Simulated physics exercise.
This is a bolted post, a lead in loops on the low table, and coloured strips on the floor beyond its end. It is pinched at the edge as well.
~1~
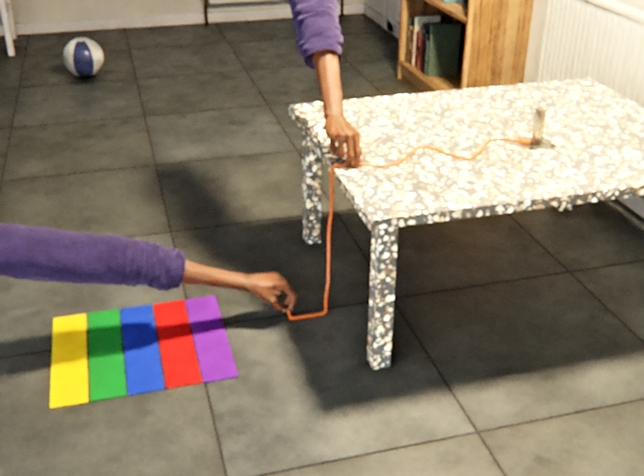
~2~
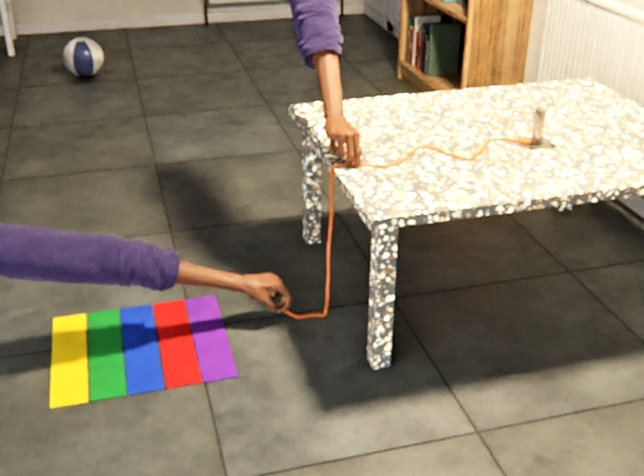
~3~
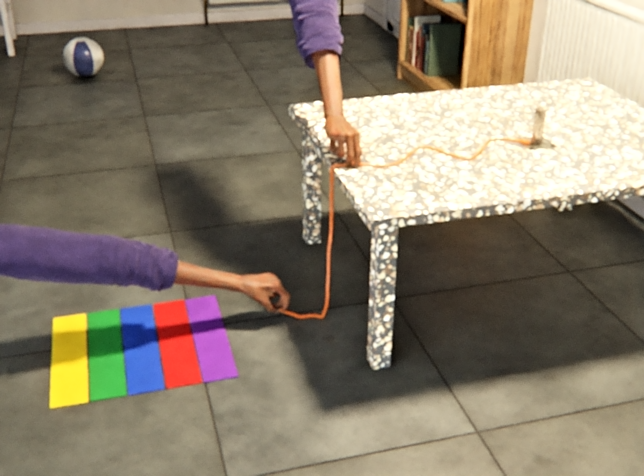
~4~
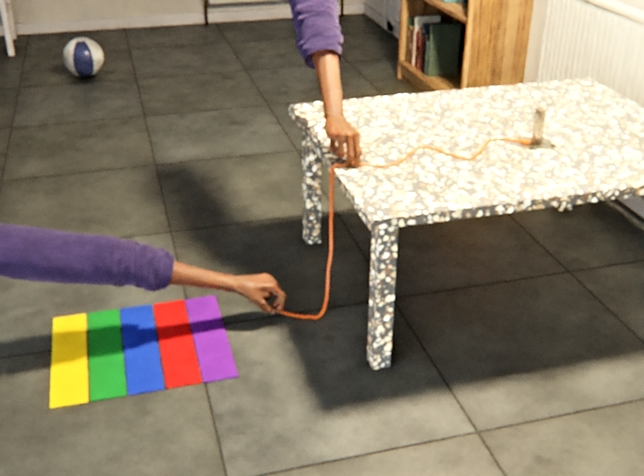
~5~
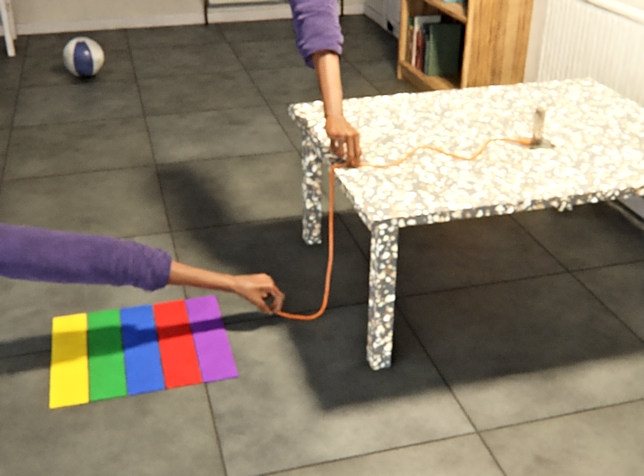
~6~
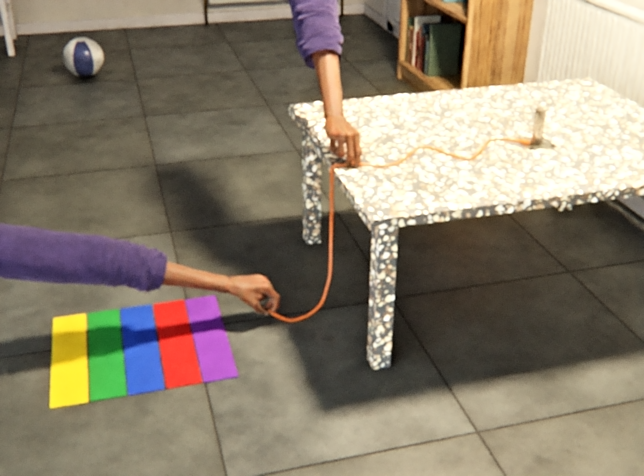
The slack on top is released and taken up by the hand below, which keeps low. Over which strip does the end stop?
It halts on the green strip.
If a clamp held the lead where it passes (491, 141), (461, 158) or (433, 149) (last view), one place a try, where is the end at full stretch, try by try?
About (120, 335), (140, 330) and (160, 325).
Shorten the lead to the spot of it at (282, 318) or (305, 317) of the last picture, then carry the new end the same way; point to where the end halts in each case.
The places are (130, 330) and (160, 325).
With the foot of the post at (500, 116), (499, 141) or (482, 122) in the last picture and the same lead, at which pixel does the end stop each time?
In that order: (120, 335), (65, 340) and (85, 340).
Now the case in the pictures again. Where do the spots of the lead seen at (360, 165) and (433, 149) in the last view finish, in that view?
The first at (307, 187), the second at (401, 158).
A little later, end near (175, 325); over red.
Next, end near (133, 332); over blue.
When it is tight, end near (108, 335); over green. Over green.
